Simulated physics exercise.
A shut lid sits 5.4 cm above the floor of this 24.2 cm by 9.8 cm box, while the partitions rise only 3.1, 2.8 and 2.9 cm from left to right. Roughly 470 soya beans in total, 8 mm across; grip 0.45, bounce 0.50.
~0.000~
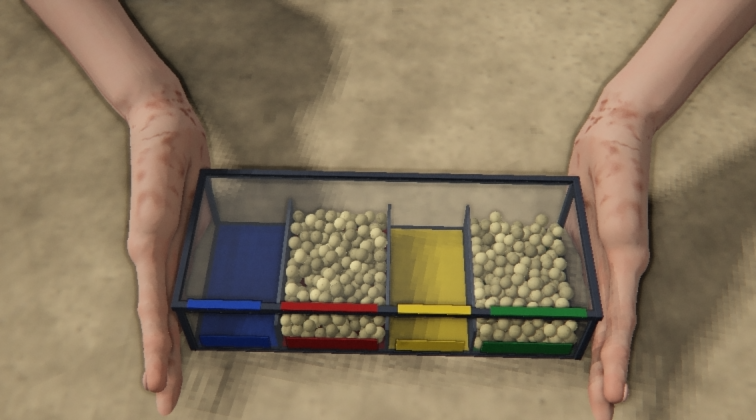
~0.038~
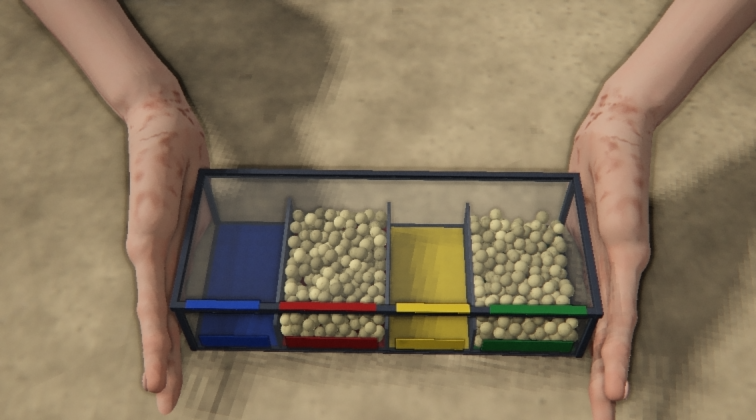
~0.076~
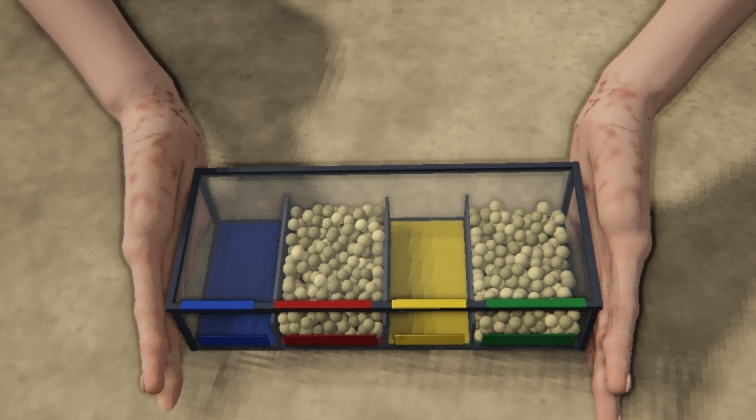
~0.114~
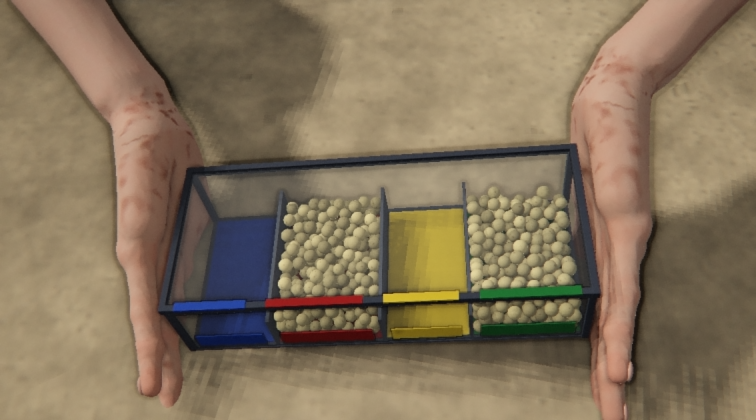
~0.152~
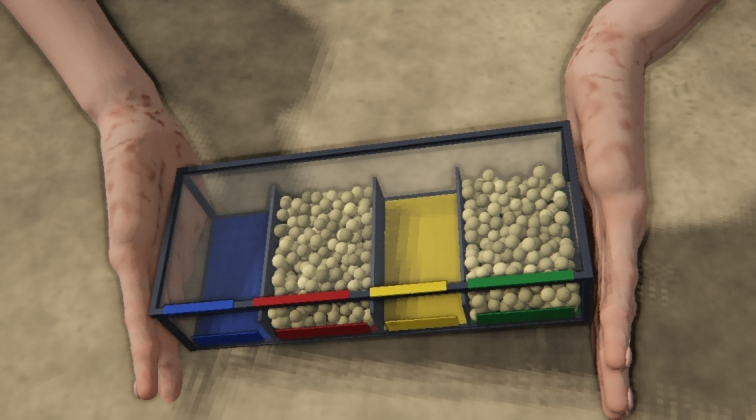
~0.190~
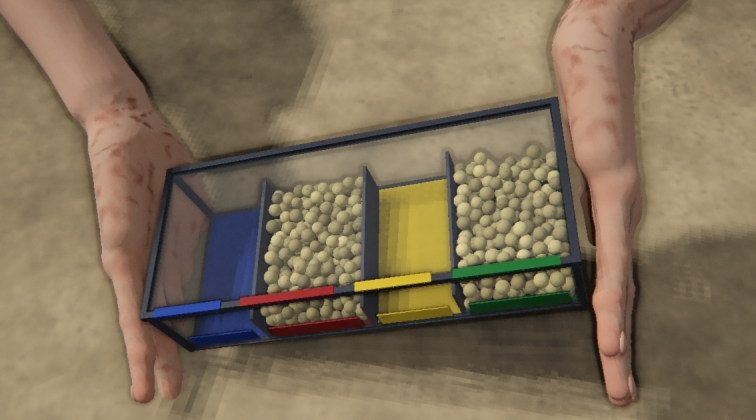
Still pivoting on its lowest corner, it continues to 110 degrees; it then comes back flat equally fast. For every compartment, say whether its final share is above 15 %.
Red: Beats the threshold; blue: Beats the threshold; green: Fails to beat the threshold; yellow: Fails to beat the threshold.
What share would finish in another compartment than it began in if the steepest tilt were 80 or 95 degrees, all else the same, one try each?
60 and 75 %.
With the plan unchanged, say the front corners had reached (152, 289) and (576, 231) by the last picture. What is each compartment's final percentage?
That leaves red with 30 percent, blue with 65, green with 5 and yellow with 5 percent.
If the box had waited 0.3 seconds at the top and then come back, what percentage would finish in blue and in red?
Final amounts would be blue 60% and red 35%.
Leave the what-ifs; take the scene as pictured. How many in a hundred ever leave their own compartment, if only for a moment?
Estimate: Near 85 %.
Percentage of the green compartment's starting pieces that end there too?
That compartment keeps close to 0 per cent of its own pieces.
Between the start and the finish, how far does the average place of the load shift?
It shifts some 9.5 cm.
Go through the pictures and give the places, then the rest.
Box tilt 0 degrees, front corners at (179, 303) and (595, 313); red 50 %, green 50 %, in the first frame.
Box tilt 1 degrees, front corners at (178, 304) and (595, 310), in the second frame.
Box tilt 3 degrees, front corners at (174, 305) and (594, 302), lowest corner left front, in the third frame.
Box tilt 8 degrees, front corners at (167, 307) and (592, 289), lowest corner left front, in the fourth frame.
Box tilt 13 degrees, front corners at (158, 310) and (584, 273), lowest corner left front, in the fifth frame.
Box tilt 19 degrees, front corners at (149, 314) and (573, 258), lowest corner left front; red 50 %, green 50 %. Its pace works out near 140 degrees a second, in the sixth frame.
After 0.91 s, tilt 110 degrees; red 35 %, blue 30 %, green 15 %, yellow 15 %.
Then, at 1.39 s, tilt 48 degrees; red 40 %, blue 55 %.
After 1.94 s, tilt 0 degrees; red 40 %, blue 55 %.
At rest (2.4 s), red 40 %, blue 55 %, green 0 %, yellow 0 %.
